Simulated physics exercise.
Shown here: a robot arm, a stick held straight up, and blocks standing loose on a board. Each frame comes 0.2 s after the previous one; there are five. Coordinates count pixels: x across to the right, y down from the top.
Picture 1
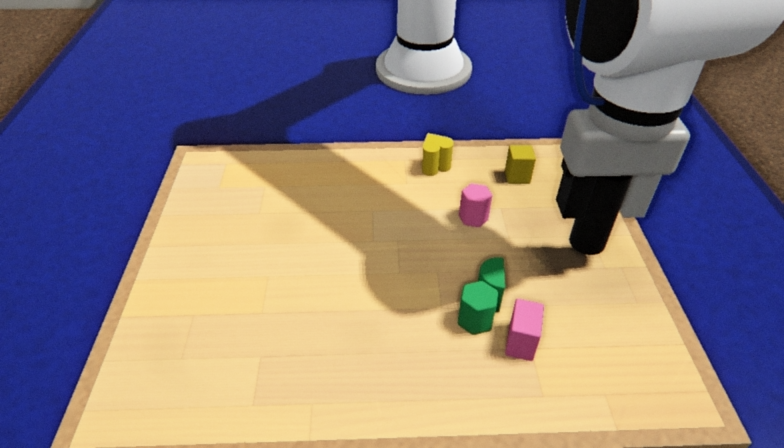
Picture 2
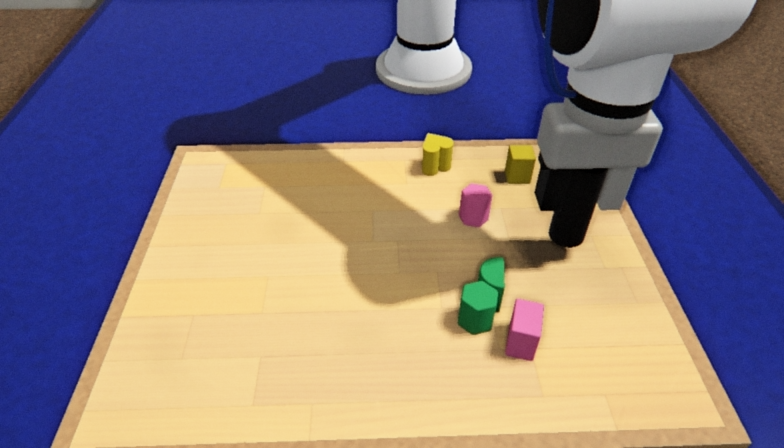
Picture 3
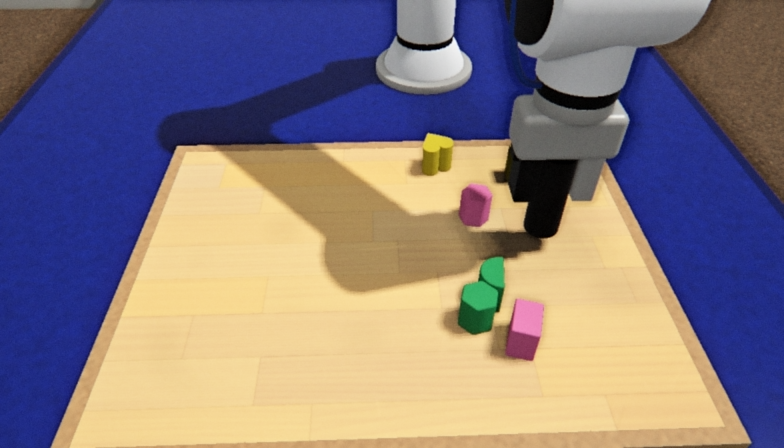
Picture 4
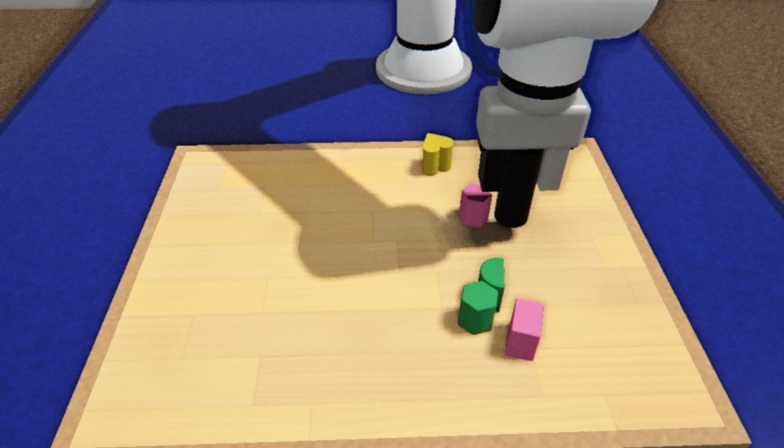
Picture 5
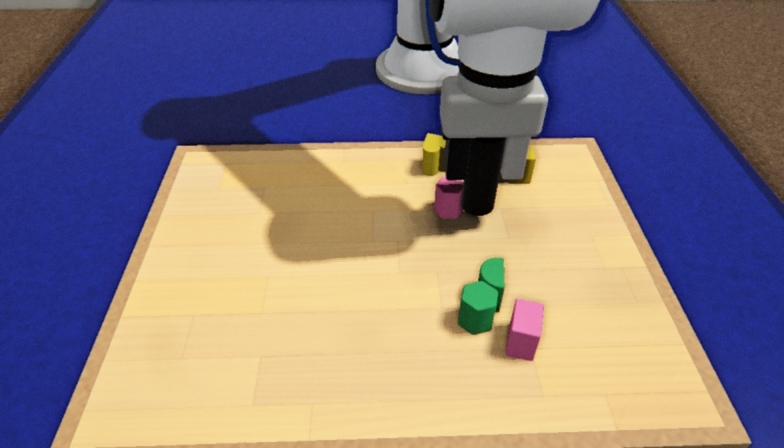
The clip shows a robot arm moving an upright black stick leftward across a wooden board of loose yellow, pink and green blocks, then nudging the pink block near the yellow ones slightly to the left.
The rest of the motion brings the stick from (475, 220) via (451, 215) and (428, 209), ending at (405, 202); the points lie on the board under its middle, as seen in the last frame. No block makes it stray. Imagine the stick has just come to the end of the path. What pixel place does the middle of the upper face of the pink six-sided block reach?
When the path ends, it will be at (382, 166).
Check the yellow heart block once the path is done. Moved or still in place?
The answer is that it remains undisturbed.
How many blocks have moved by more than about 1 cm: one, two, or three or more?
The answer is one block, counting only moves over 1 cm.
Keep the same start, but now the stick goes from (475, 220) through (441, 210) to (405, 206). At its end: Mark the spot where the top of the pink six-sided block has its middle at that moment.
For the centre of its top, I'd go with (386, 166).
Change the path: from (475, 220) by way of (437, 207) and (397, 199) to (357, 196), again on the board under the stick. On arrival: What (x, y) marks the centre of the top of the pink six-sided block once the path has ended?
I think it will end close to (347, 153).
On the path given first. Halfway along, stick at (440, 198); pink six-sided block at (415, 175).
At the end, stick at (405, 188); yellow heart block in place; pink six-sided block at (382, 166).
